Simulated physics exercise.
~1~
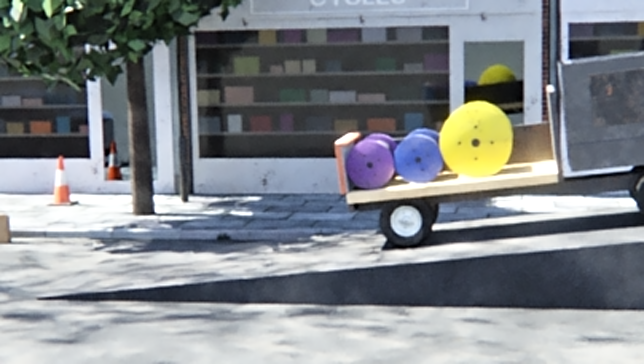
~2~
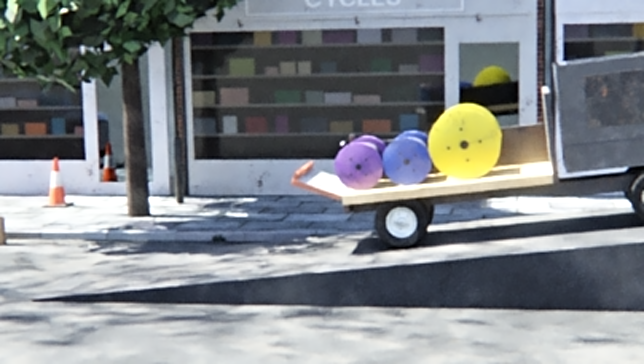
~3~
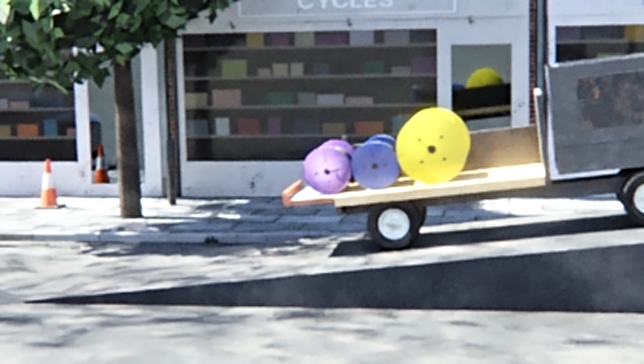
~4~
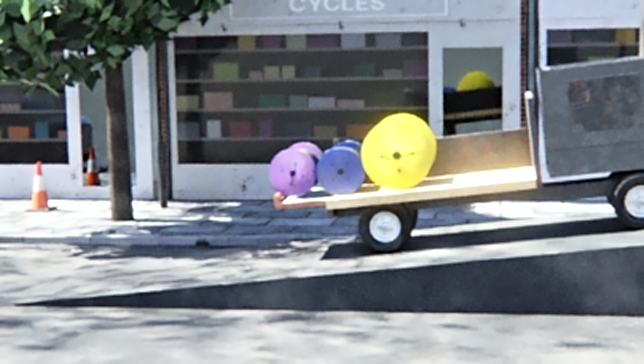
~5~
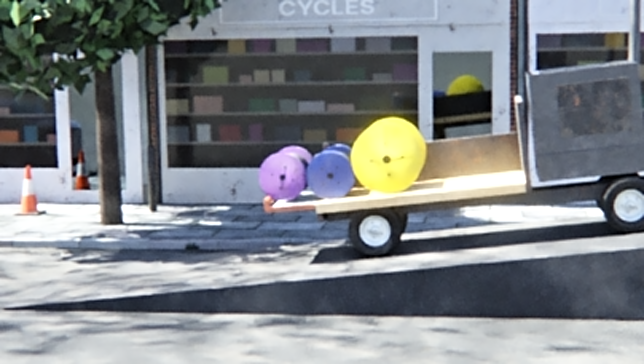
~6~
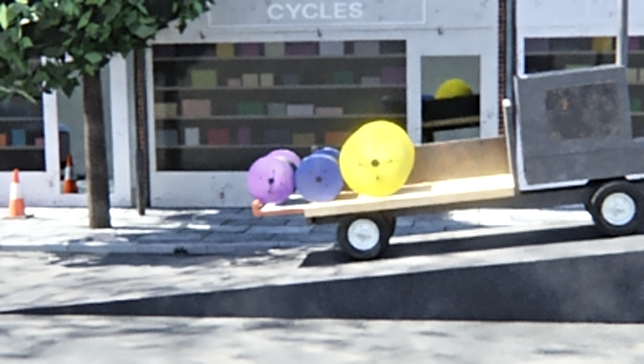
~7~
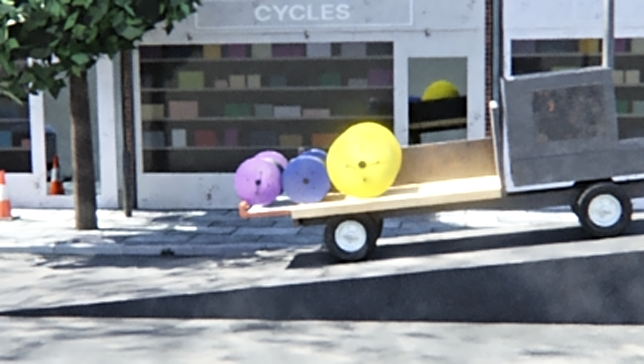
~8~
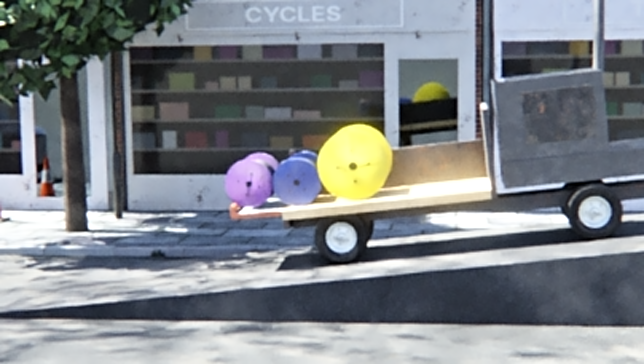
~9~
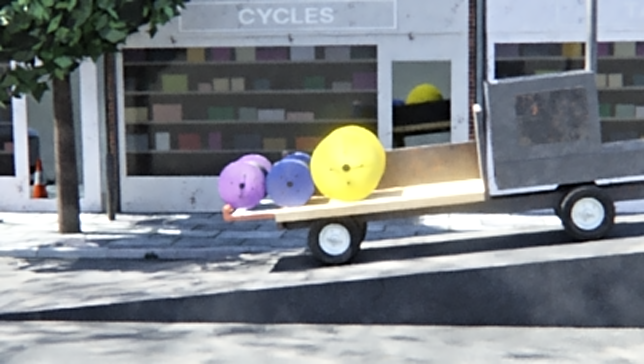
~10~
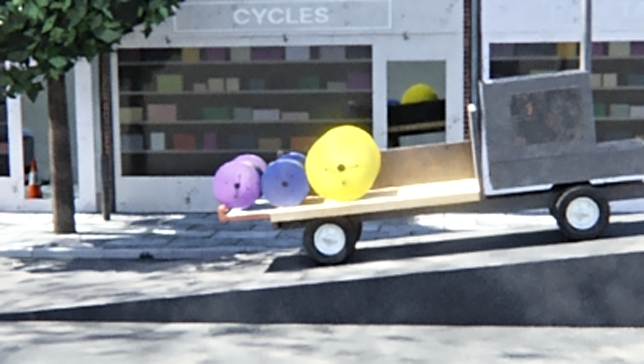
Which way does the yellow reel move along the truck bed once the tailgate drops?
The yellow reel rolls to the left, toward the lowered tailgate, and stops while still on the bed.
